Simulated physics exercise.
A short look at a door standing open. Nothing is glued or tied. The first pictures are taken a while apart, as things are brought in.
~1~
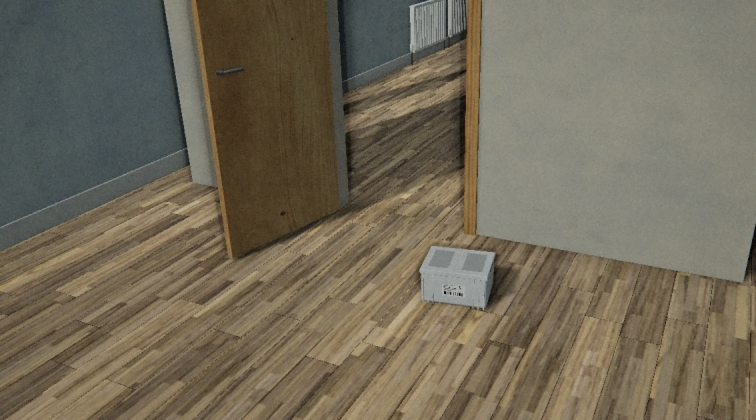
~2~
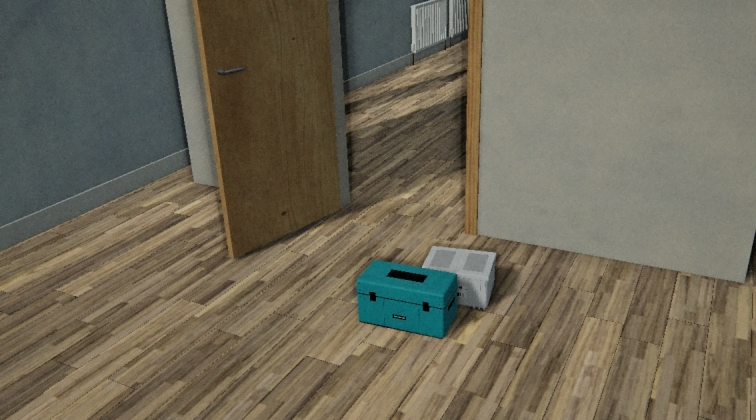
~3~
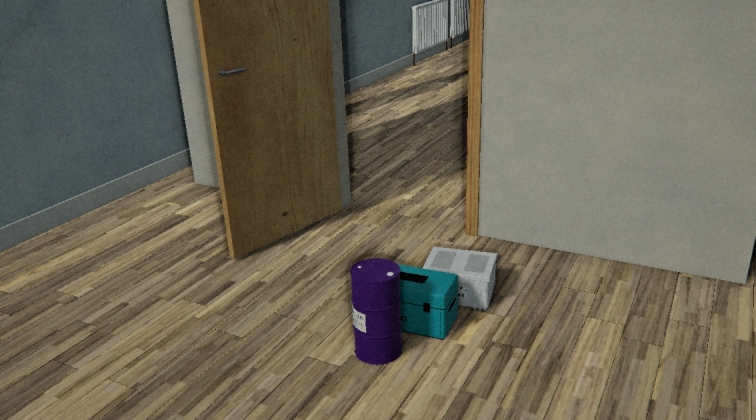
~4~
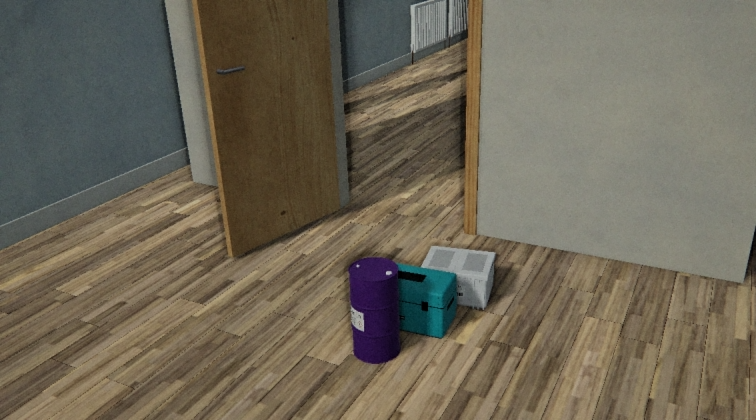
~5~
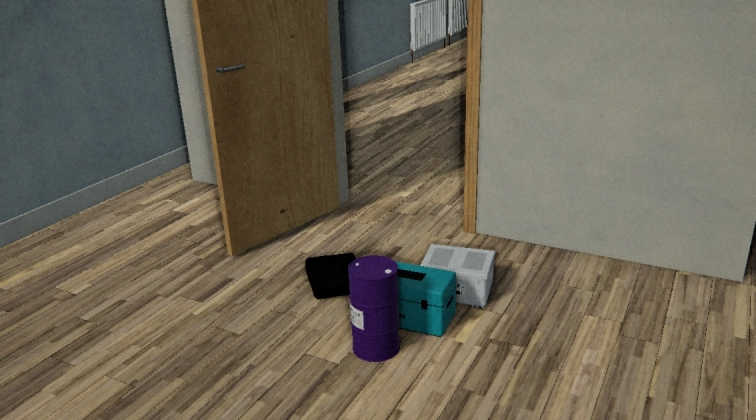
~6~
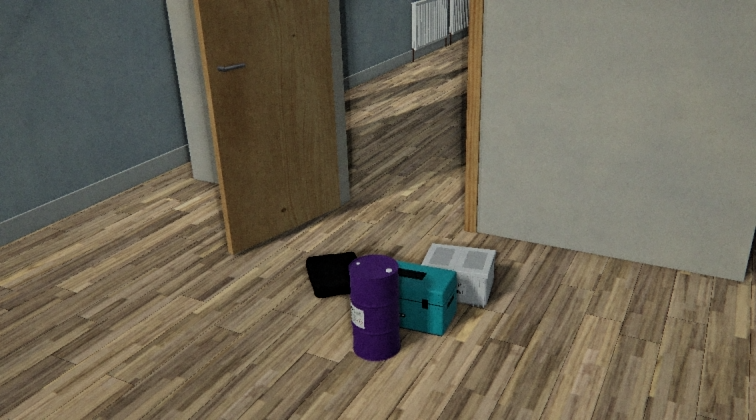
Nothing is seen moving by itself, neither the wide-open wooden door nor the camera, which looks down from above onto a wood-plank floor between blue-grey and pale walls. A pale grey-white box sits near the doorway, right of centre. A turquoise toolbox appears in front of it, then a purple canister at the toolbox's left, and lastly a black cushion-like object behind the canister, to the left.
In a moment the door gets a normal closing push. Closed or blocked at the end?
It closes.
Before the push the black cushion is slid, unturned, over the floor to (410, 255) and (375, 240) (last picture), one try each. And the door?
First try: It jams; second try: It shuts.
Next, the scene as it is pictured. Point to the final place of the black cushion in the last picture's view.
Around (390, 272).
Then, 0.60 s on from there, door 76° open.
Then, 0.80 s on from there, door 61° open; black cushion shifted a little near (360, 272).
Then, 1.00 s on from there, door 47° open; black cushion shifted about its own width near (389, 272); white tote shifted a little; turquoise toolbox shifted a little.
Then, 1.40 s on from there, door 15° open; black cushion shifted about its own width near (390, 272); white tote shifted a little; turquoise toolbox shifted a little.
In the end, door 0° open; moved from the start, black cushion; the other 3 unmoved. At the end, from the last picture's camera, black cushion near (390, 272).
